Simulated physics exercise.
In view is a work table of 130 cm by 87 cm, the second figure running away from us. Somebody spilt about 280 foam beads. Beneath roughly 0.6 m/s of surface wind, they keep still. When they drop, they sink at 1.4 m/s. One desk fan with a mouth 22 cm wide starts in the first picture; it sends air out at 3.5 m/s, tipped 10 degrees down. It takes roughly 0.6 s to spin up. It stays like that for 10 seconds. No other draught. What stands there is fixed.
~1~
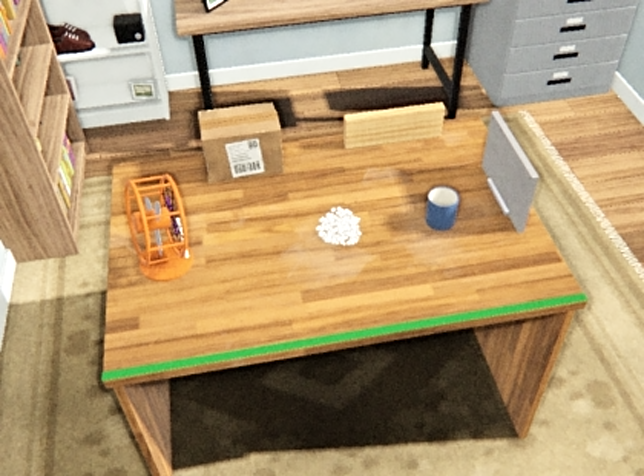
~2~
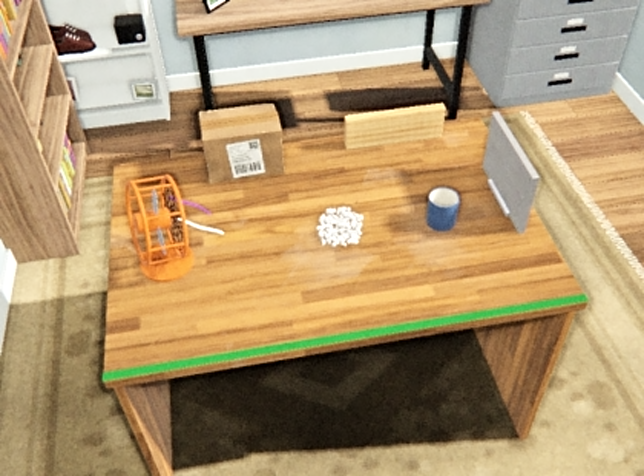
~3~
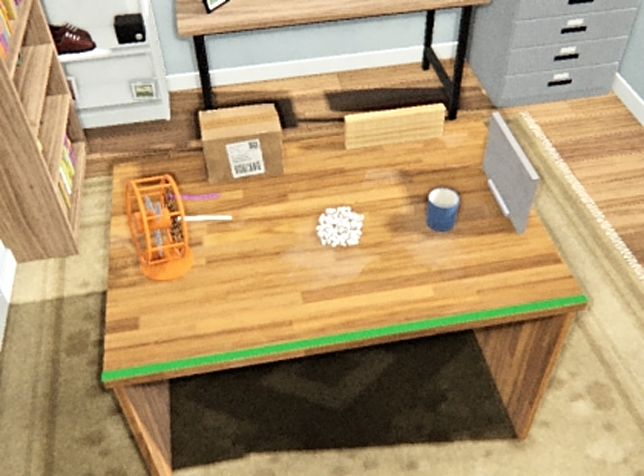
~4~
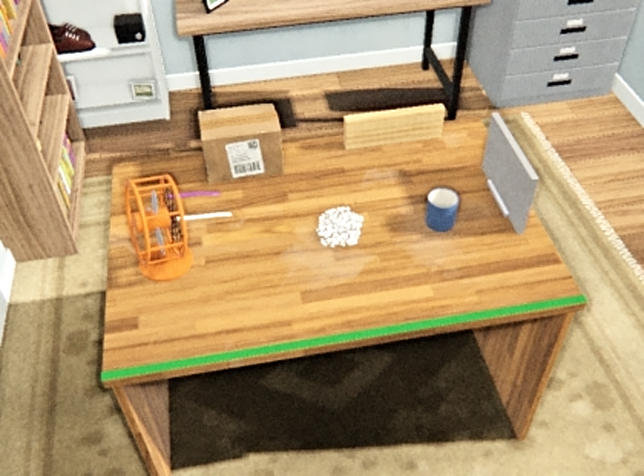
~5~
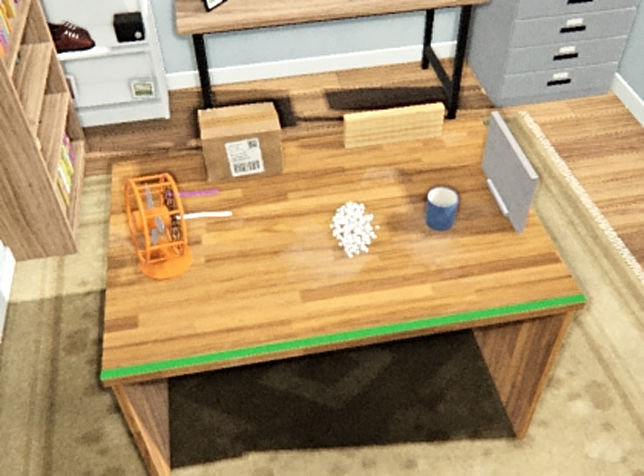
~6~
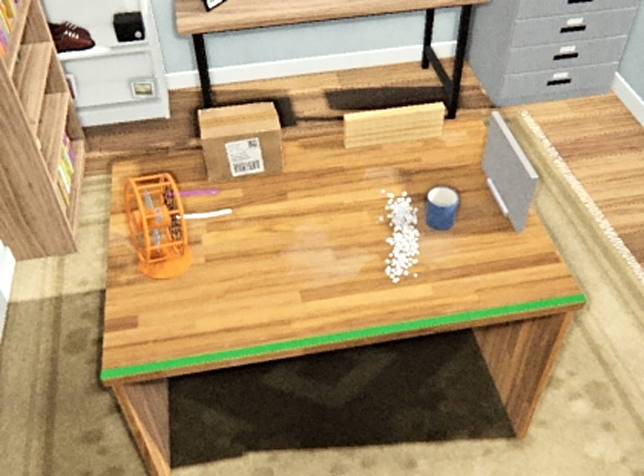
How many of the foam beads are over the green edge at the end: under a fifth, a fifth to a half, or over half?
The fan should leave the greater part past that edge.
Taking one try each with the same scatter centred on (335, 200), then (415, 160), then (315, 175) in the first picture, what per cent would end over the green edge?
Going through the three spots in order, you'd get 20 percent, 0 percent and 0 percent.
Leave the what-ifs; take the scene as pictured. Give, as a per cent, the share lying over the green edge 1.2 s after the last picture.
About 90 %.
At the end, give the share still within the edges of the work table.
I'd say close to 1 percent.
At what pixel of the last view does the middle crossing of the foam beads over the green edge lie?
Median crossing point, approx. (520, 312).
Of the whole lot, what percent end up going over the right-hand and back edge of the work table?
2 % right-hand, 0 % back.
Then, 1.2 s after the last picture, 89 % are over the green edge; 85 % have settled or left.
Then, 2.4 s after the last picture, 93 % are over the green edge; 96 % have settled or left.
Then, 4.7 s after the last picture, 96 % are over the green edge; 99 % have settled or left.
Then, 9.2 s after the last picture, at the end, 96 % are over the green edge.
